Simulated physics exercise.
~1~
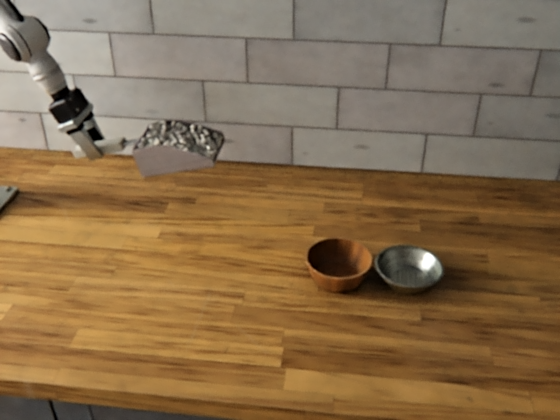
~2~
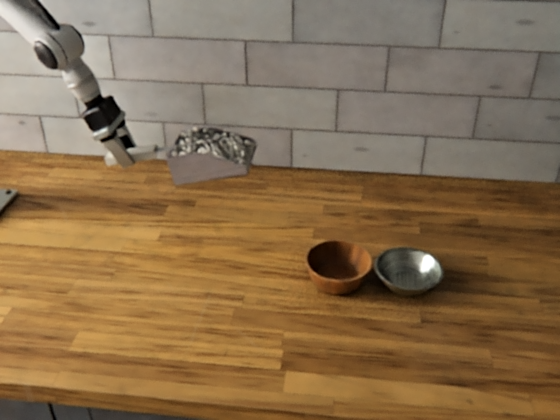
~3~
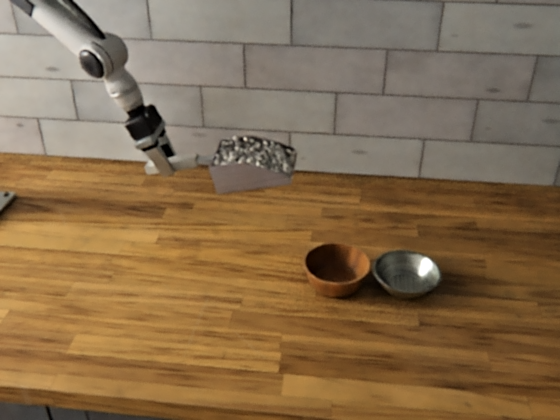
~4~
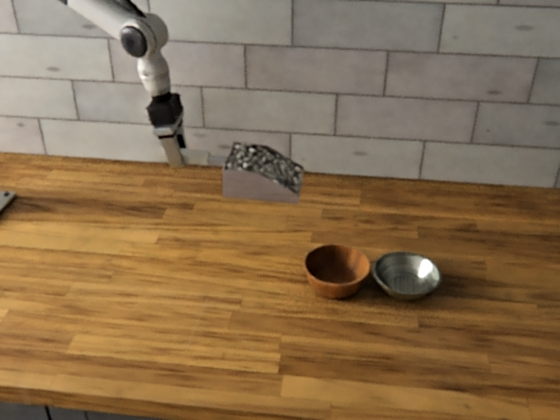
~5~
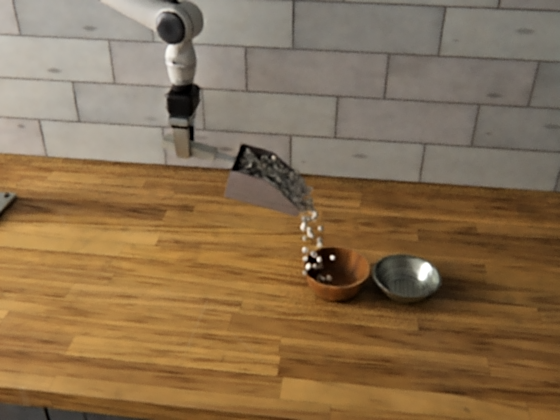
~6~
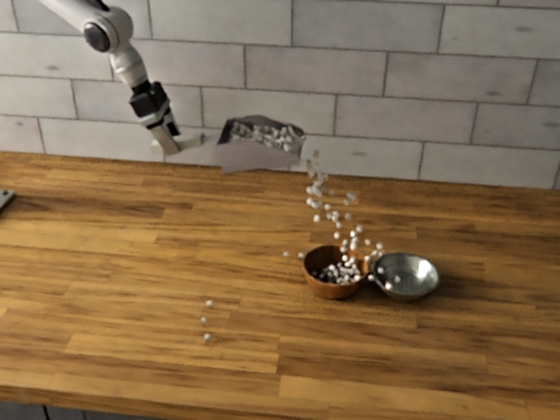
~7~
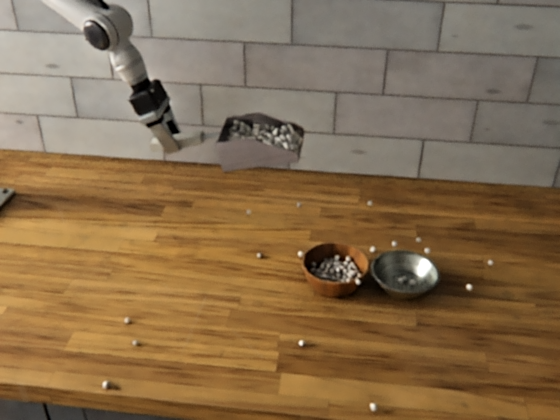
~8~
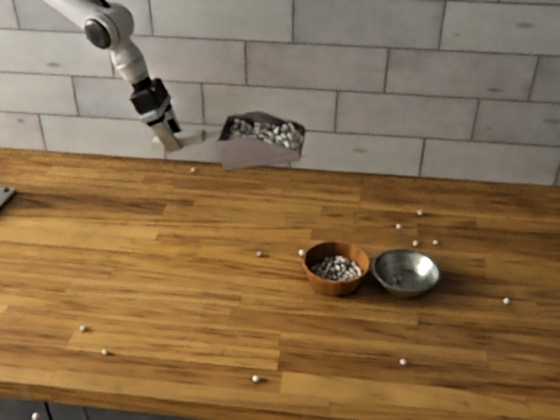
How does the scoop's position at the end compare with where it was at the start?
The scoop ends up farther to the right than where it started, closer to the two bowls. It is still held up above the counter by the robot arm.
